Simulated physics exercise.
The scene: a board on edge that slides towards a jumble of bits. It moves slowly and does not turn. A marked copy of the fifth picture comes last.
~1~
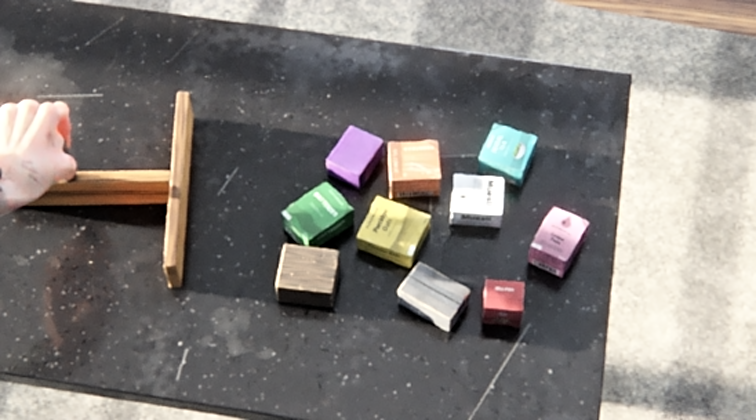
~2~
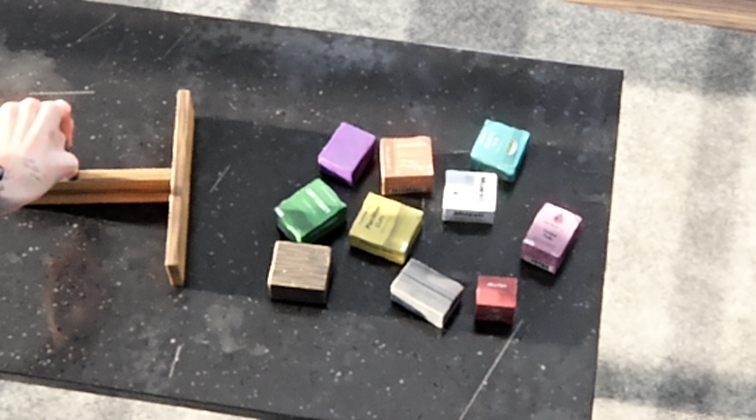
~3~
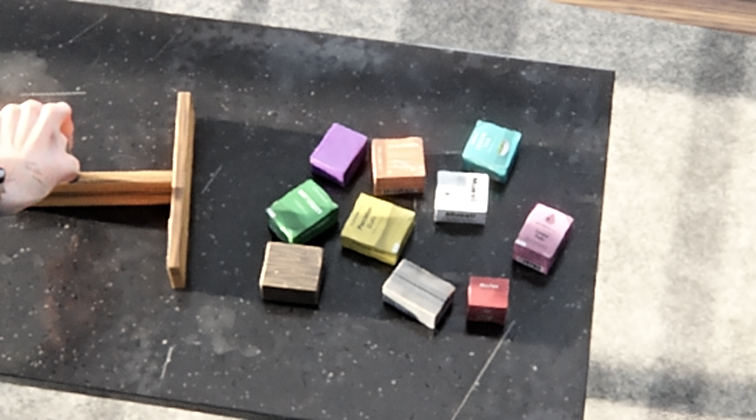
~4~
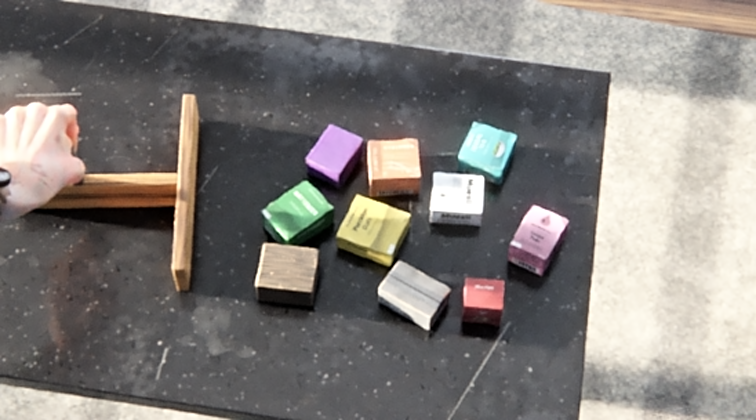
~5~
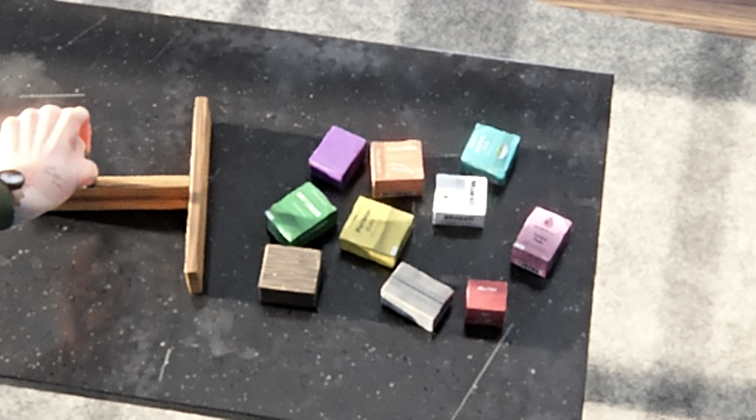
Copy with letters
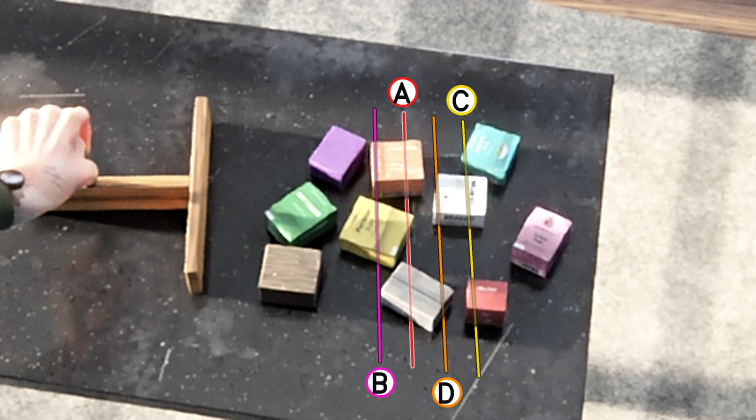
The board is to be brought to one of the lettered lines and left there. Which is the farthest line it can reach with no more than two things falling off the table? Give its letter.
C.
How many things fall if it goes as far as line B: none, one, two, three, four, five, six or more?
The count is none.
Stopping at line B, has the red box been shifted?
Yes.
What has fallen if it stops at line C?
The red box goes over.
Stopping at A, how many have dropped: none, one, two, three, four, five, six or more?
The count is none.
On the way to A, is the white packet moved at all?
Yes.
On the copy, A at (408, 233); B at (377, 229); C at (470, 242); D at (440, 237).
On C. First, board (294, 195); black block (328, 280); green box (334, 212).
Then, board (392, 209); red box (539, 301); white packet (519, 195).
Finally, board (467, 219); red box over the edge; pink box (599, 251); one fallen.
By contrast, A is within the limit but short; B is within the limit but short; D is within the limit but short.
